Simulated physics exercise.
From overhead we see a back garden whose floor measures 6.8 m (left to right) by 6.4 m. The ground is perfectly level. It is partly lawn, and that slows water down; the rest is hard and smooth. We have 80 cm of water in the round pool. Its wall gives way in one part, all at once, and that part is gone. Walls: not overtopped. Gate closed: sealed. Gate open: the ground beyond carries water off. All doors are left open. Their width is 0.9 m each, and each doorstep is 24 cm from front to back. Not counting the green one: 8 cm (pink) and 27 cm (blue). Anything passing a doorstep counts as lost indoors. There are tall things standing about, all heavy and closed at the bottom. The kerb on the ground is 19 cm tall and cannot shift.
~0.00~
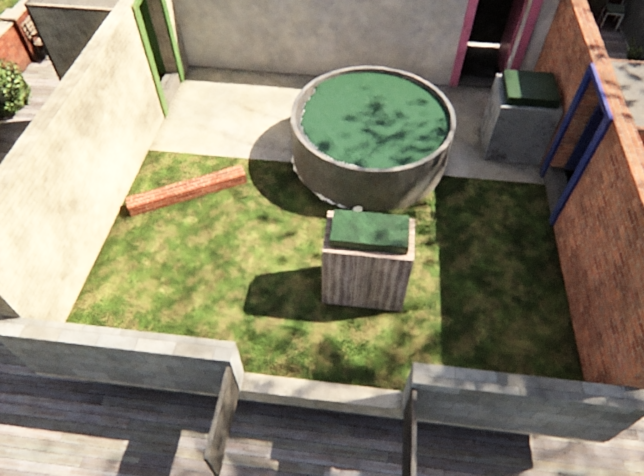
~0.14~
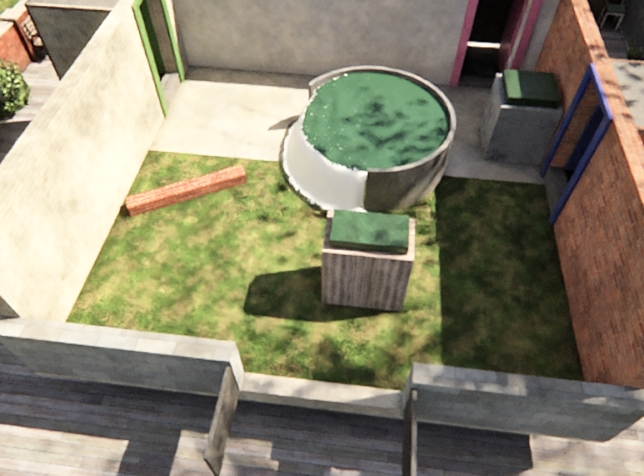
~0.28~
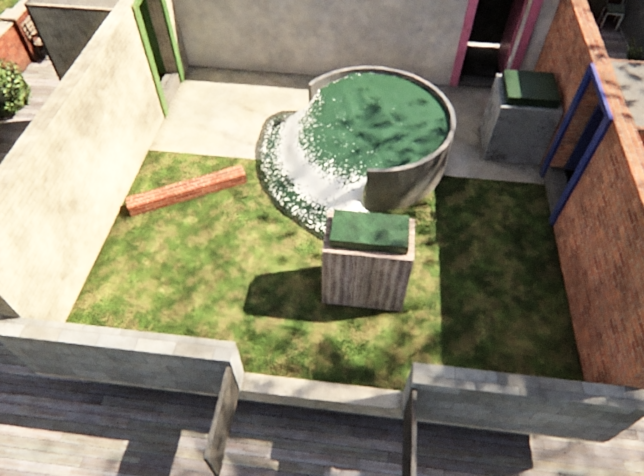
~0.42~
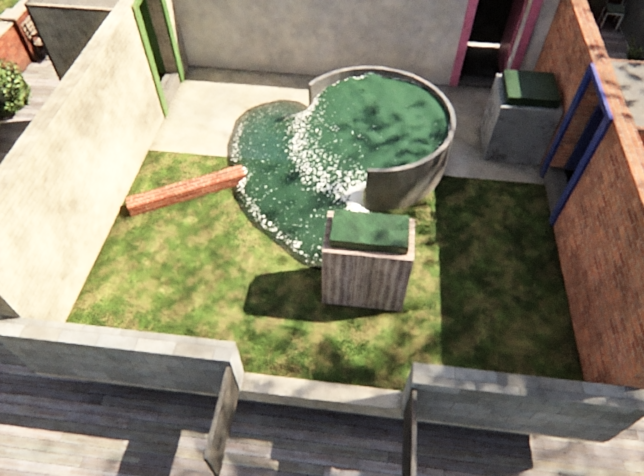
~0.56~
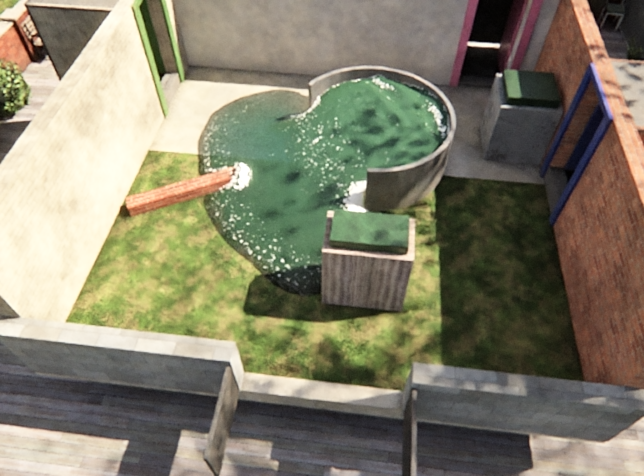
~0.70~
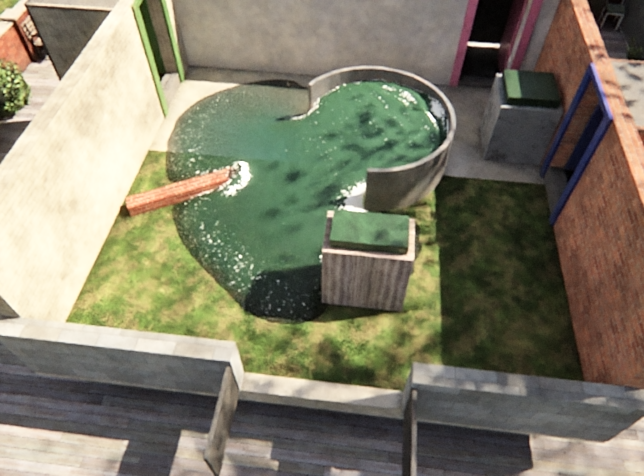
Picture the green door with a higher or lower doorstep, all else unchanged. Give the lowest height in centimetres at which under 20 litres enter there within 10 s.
19 cm.
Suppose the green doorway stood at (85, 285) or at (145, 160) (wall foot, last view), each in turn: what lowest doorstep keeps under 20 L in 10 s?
In turn: About 27 cm, about 30 cm.
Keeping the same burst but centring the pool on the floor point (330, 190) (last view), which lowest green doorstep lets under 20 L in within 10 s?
Then it needs to be around 11.0 cm high.
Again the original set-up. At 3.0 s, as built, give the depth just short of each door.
Depth at green 16 cm, at pink 0 cm, at blue 0 cm.
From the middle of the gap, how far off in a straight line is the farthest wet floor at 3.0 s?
About 4.4 m.
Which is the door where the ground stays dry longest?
It's the blue door, I'd say.
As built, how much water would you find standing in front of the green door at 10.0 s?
You'd measure close to 8.5 cm there.
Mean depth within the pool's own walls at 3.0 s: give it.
Around 17 cm deep on average.
After 1.4 s water covers 50 % of the floor, deepest (42 cm) near (245, 175); 24 cm at the green door, 0 litres in over its 24 cm doorstep.
After 3.0 s water covers 65 % of the floor, deepest (42 cm) near (81, 290); 16 cm at the green door, 2 litres in over its 24 cm doorstep.
After 10.0 s water covers 95 % of the floor, deepest (14 cm) near (526, 123); 8 cm at the green door, 2 litres in over its 24 cm doorstep.
At the green door as built, the water arrived by 0.9 s and peaked near 24 cm at 1.2 s.
Run again over the same 10 s with other heights there, 36 litres in over 16.5 cm, 6 litres over 22 cm. The limit of 20 litres is kept from about 19 cm up.
